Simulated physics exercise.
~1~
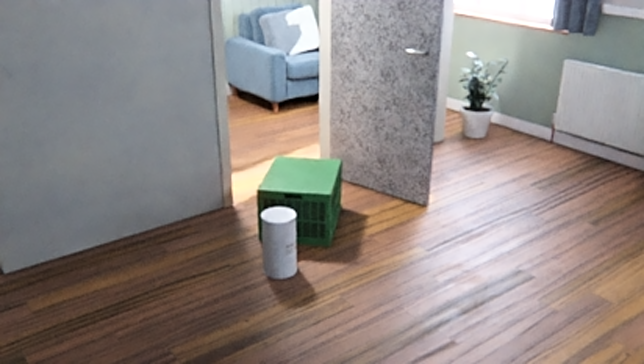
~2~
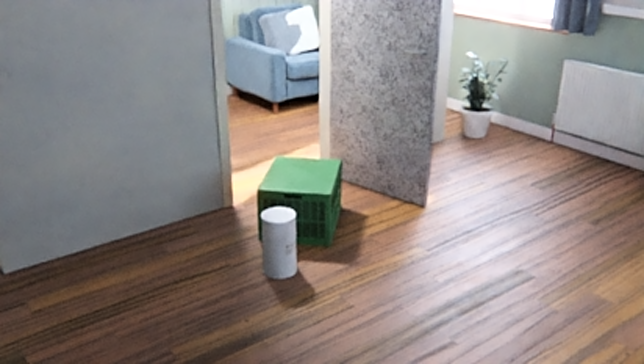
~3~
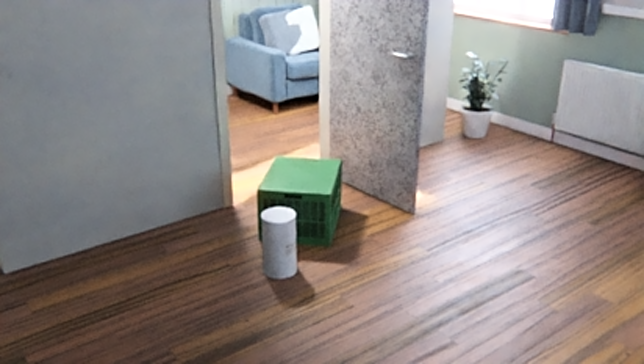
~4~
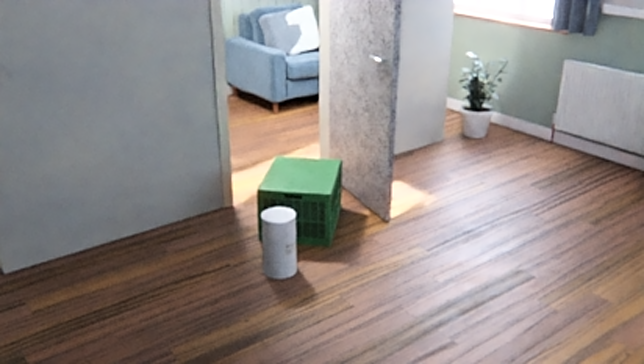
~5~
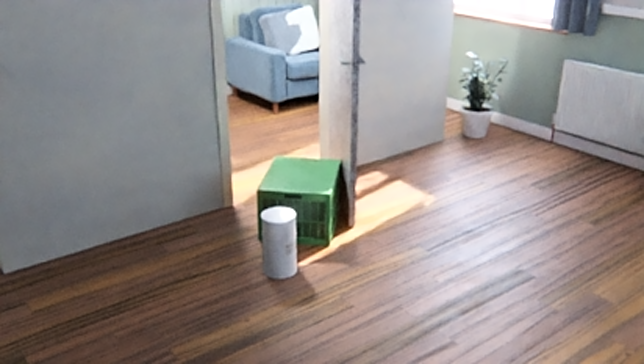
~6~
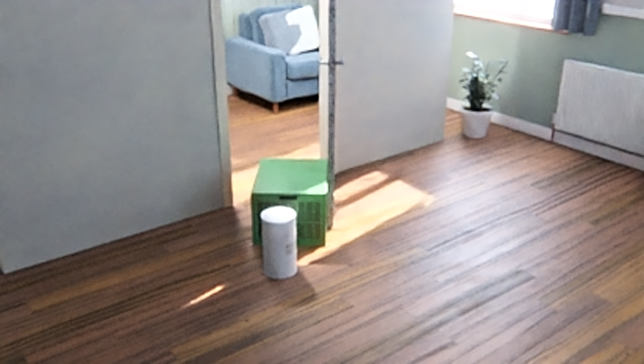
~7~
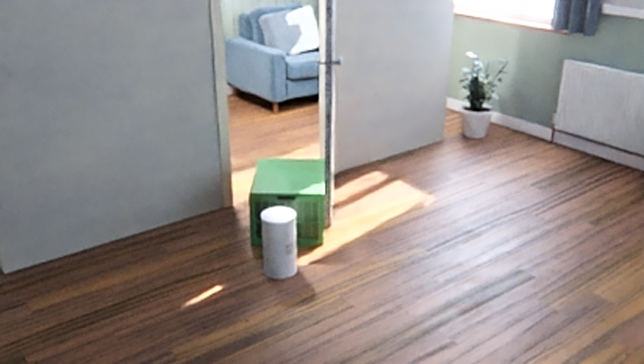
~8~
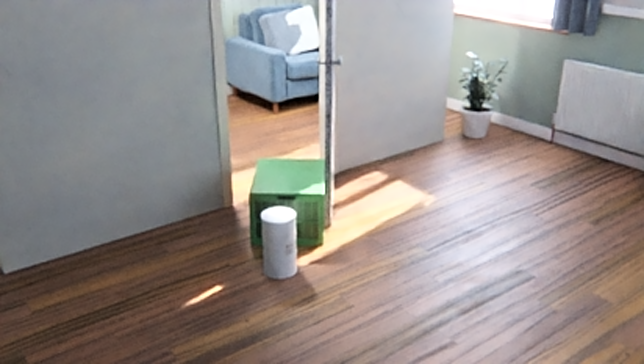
The video shows a speckled door standing open in a wood-floored room, with a green crate and a white canister near the doorway. The door swings toward the crate, nudges it slightly left, and comes to rest still partly open, while the canister stays in place.
